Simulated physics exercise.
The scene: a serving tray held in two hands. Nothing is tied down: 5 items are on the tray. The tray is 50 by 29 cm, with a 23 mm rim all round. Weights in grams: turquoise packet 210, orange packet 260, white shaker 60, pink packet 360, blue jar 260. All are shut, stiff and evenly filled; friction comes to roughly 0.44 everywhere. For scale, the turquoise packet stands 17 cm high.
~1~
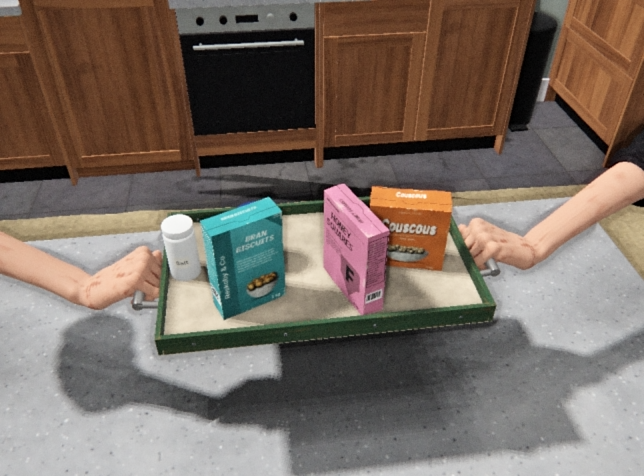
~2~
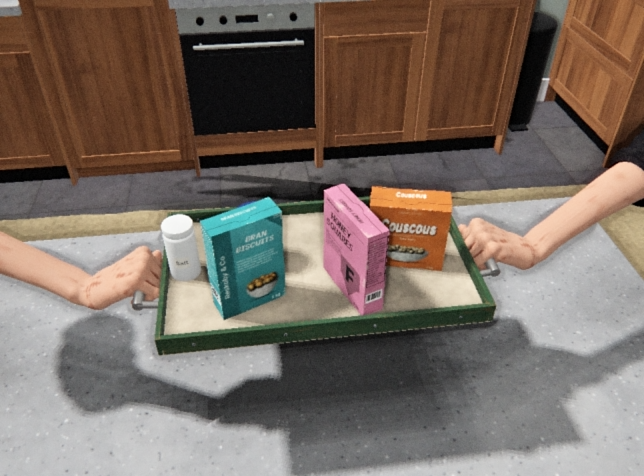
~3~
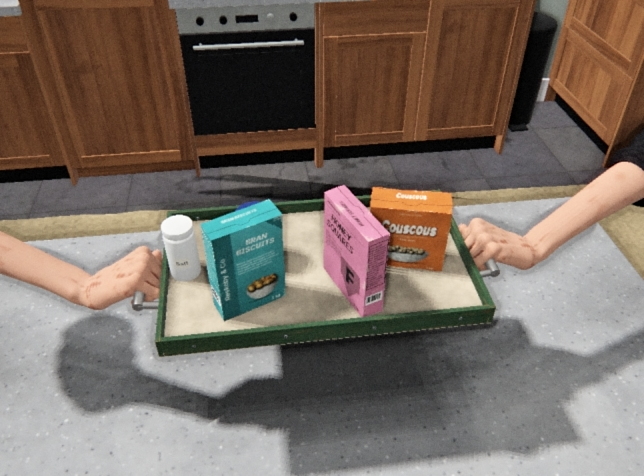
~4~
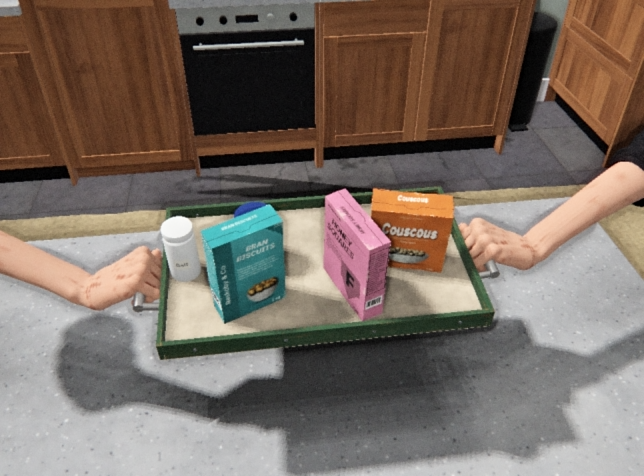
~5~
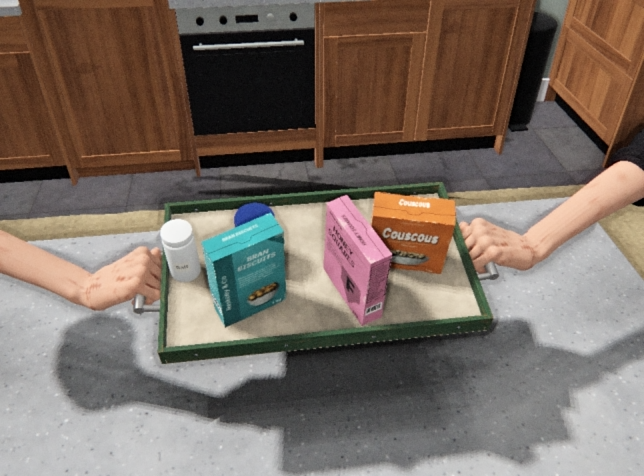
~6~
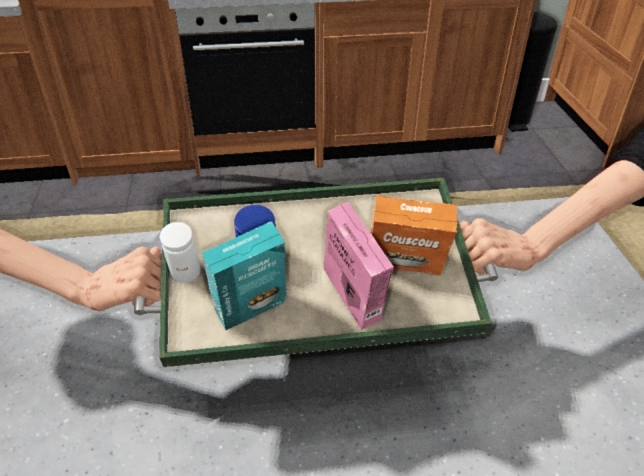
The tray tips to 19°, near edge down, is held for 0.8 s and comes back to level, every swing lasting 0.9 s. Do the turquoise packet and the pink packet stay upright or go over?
The turquoise packet tips over and the pink packet stays upright.
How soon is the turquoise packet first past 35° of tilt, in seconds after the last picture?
Near 0.4 s.
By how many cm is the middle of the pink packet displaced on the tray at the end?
Some 0 cm.
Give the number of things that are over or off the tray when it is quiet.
That comes to 1.
Then, 0.60 s after the last picture, tilt 19°, near edge down; turquoise packet now off the tray.
Then, 1.30 s after the last picture, tilt 17°, near edge down.
At rest, off the tray and tipped over, turquoise packet; the other 4 in place, give or take 5 cm. In the last view, pink packet near (353, 251).
